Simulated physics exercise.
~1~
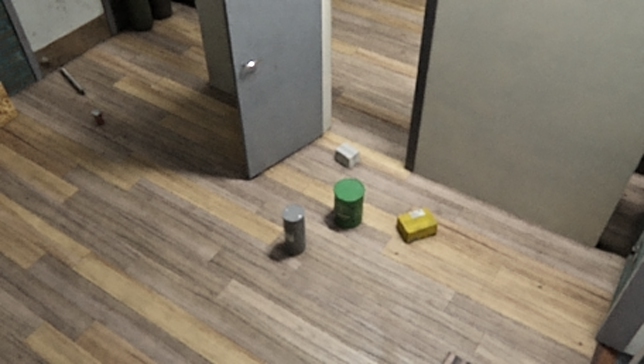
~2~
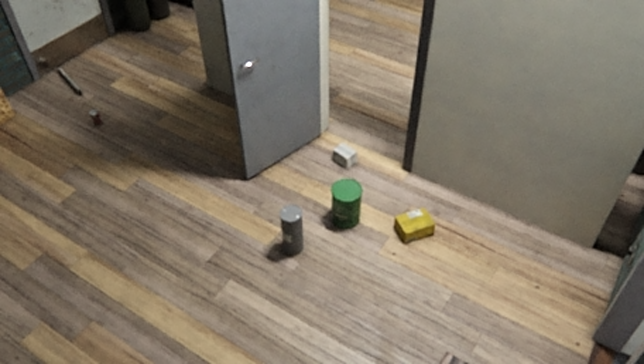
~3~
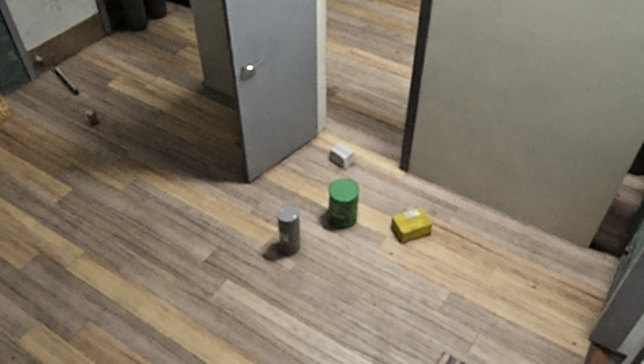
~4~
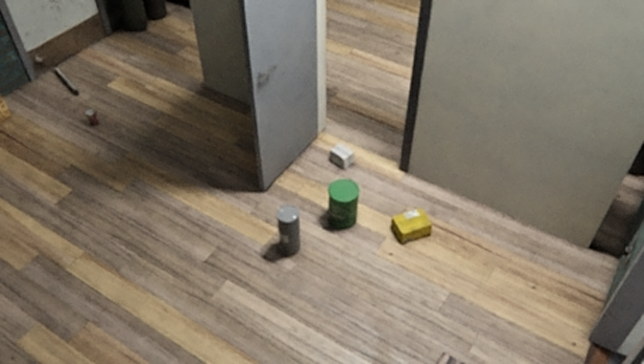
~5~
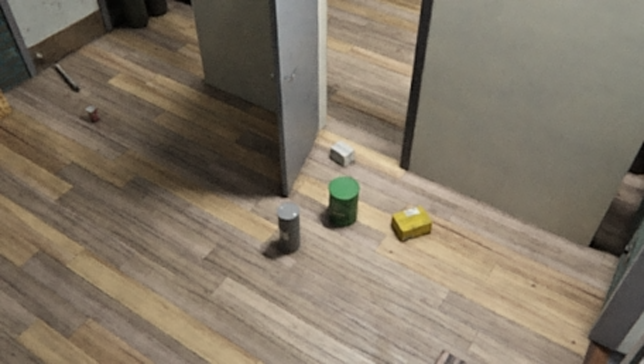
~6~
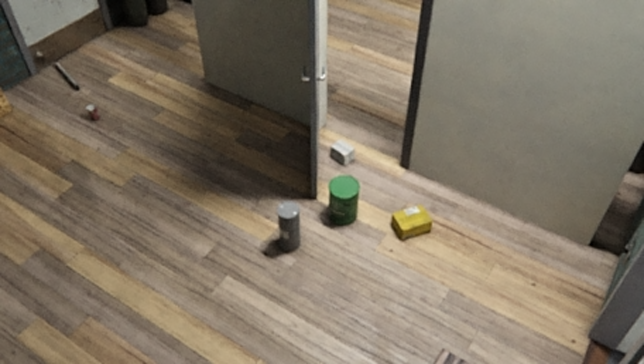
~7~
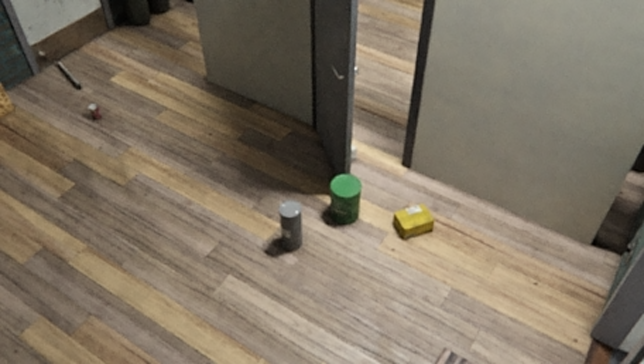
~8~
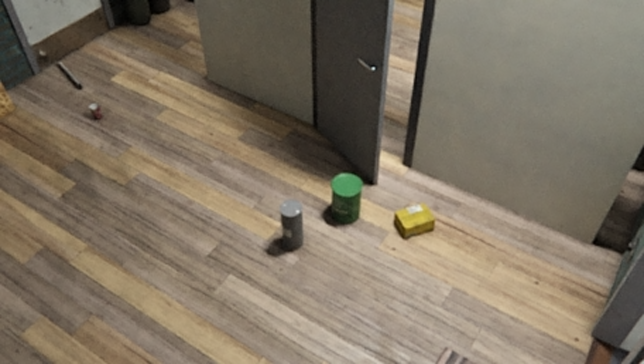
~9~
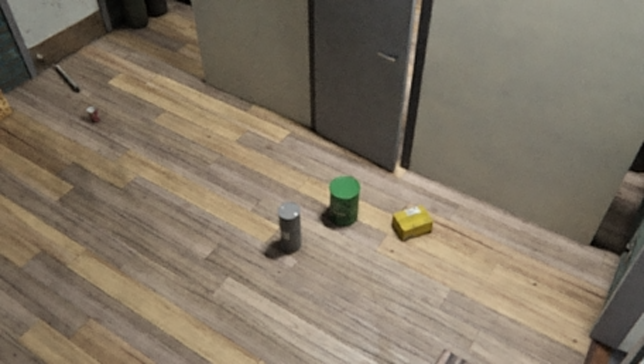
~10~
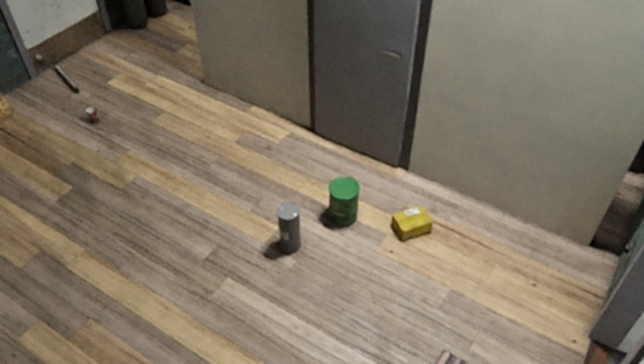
A grey door stands wide open in a doorway between pale wall panels, seen from above by a slightly swaying camera over a wood-plank floor. A small white box sits near the opening, with a green pail in front of it, a grey canister to the left and a yellow parcel to the right. With nobody in view, the door swings steadily to the right towards its frame. It passes behind the pail, and the white box shifts and disappears from sight behind it. The door ends fully closed, with the pail, canister and parcel still in their places.
